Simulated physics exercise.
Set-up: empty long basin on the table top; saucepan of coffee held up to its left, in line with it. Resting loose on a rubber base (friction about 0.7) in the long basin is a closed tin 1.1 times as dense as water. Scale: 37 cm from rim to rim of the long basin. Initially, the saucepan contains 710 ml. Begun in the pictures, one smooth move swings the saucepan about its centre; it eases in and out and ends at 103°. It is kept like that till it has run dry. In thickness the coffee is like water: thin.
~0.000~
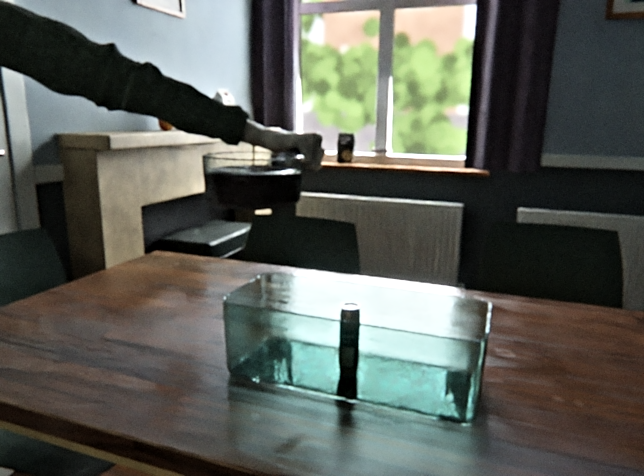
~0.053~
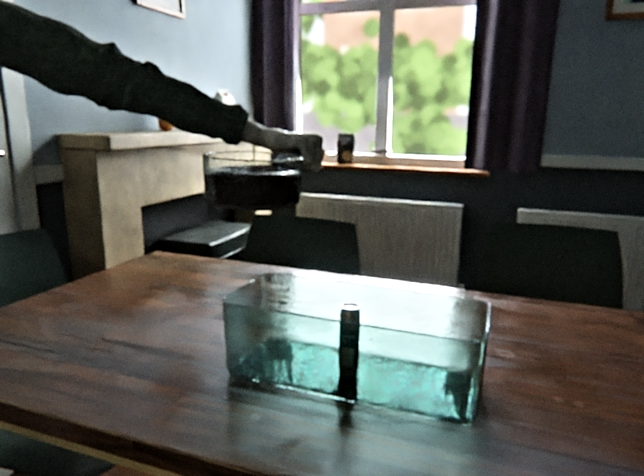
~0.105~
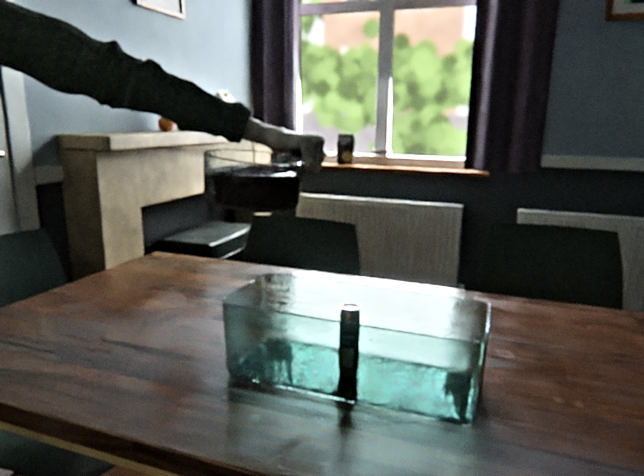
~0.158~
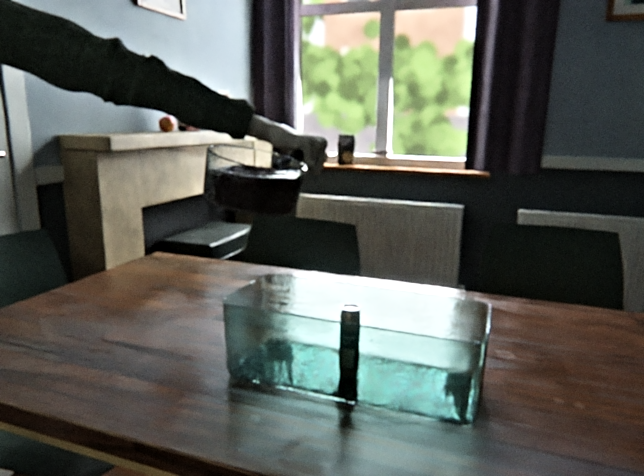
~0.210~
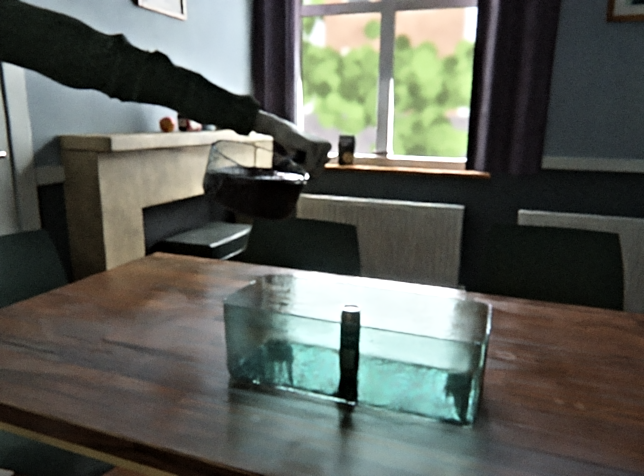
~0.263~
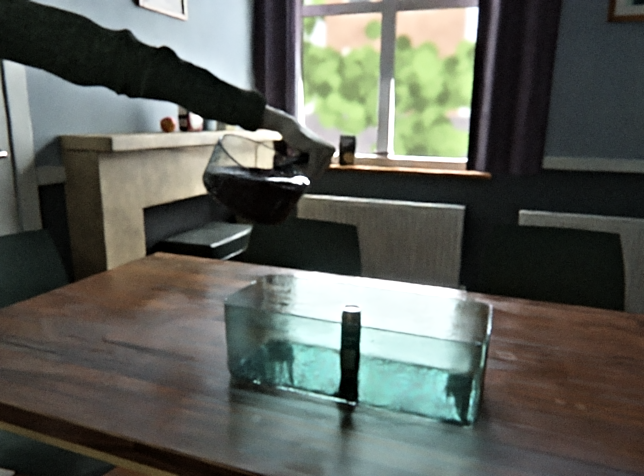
The video shows an arm holding a glass container of dark liquid beside a window, above and left of a clear basin on a wooden table; the hand gradually tilts the container to the right while the basin stays still.
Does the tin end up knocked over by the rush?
It is upset.
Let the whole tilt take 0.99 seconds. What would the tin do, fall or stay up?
Outcome - the tin remains standing.
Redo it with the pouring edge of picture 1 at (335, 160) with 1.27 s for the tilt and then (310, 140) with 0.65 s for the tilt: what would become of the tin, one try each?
Run one: It does not tip. Run two: It tumbles.
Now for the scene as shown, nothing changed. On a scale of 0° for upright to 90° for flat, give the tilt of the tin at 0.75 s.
Tilt: Around 5 degrees.
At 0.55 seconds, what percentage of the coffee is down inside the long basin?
22 %, roughly.
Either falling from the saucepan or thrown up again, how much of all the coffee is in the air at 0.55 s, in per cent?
Roughly 50 %.
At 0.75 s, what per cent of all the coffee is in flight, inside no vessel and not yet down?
Some 9 % is up in the air.
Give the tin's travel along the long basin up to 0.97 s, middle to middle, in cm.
5 cm, roughly.
After 0.55 s the tilt is 90° and 29 per cent is still to pour; the tin stands where it began.
After 0.75 s the tilt is 103° and 7 per cent is still to pour; the tin leans 5°.
After 0.97 s the tilt is 103° and 1 per cent is still to pour; the tin leans 45°.
After 1.21 s the tilt is 103° and 0 per cent is still to pour; the tin lies on its side.
In the end the tin lies on its side.
